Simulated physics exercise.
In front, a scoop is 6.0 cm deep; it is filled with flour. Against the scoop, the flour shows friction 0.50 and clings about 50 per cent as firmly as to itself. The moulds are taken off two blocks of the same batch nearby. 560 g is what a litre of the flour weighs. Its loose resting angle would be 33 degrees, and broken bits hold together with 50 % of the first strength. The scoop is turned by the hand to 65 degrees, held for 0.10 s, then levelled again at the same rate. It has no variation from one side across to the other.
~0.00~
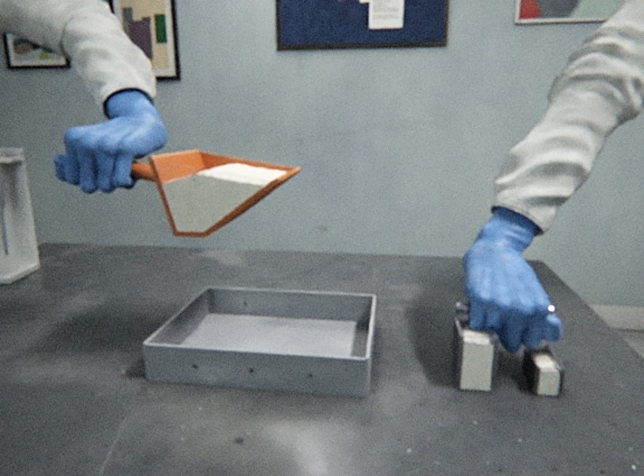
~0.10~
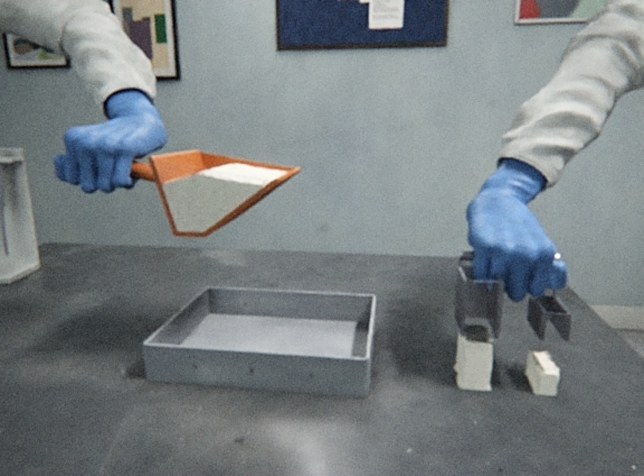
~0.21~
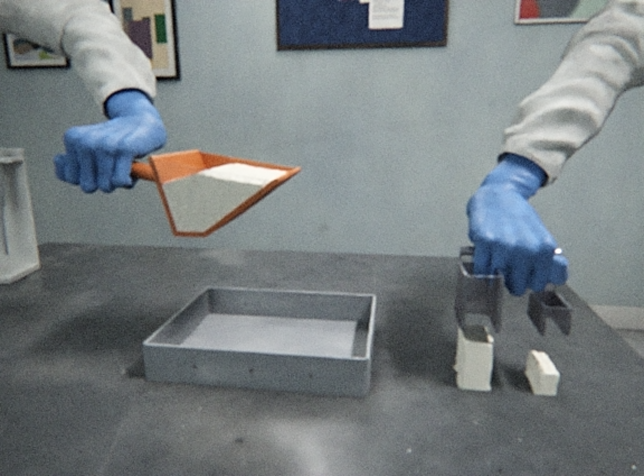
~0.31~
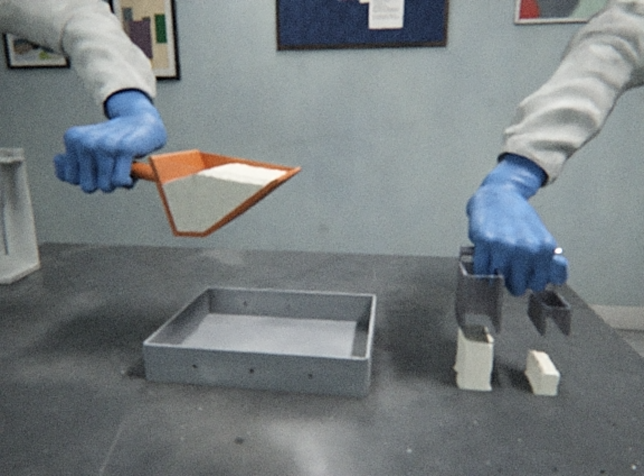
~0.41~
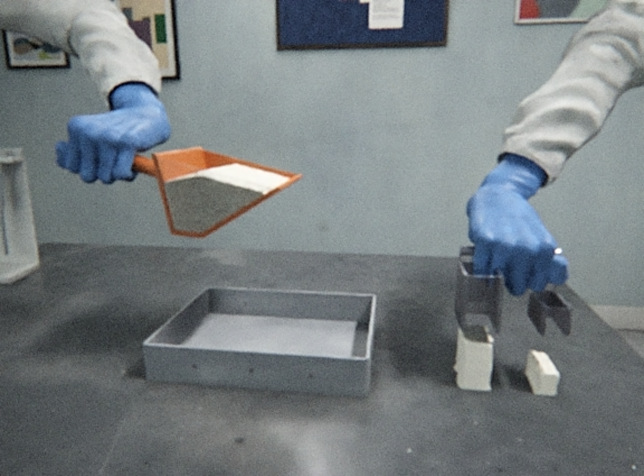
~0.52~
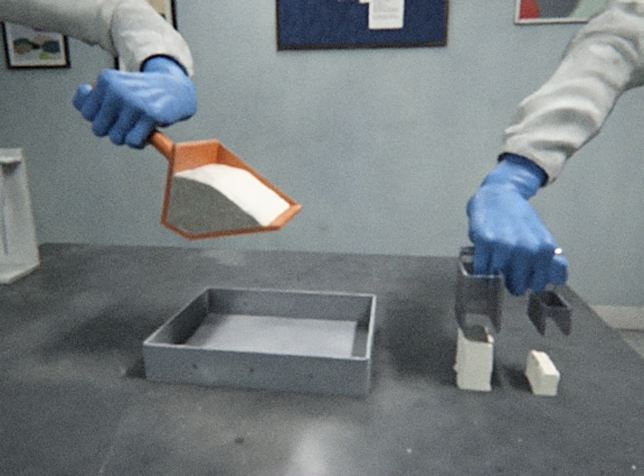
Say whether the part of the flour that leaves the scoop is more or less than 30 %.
I would say less.
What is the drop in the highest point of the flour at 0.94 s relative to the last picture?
The difference comes to roughly 1.0 cm.
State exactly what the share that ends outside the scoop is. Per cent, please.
Around 1 percent.
By 0.71 s, the scoop is at 65 degrees and 0 % has left it.
By 0.94 s, the scoop is at 51 degrees and 0 % has left it.
By 1.17 s, the scoop is at 1 degrees and 1 % has left it.
By 1.40 s, the scoop is at 0 degrees and 1 % has left it.
By 1.52 s, at the end, the scoop is at 0 degrees and 1 % has left it.
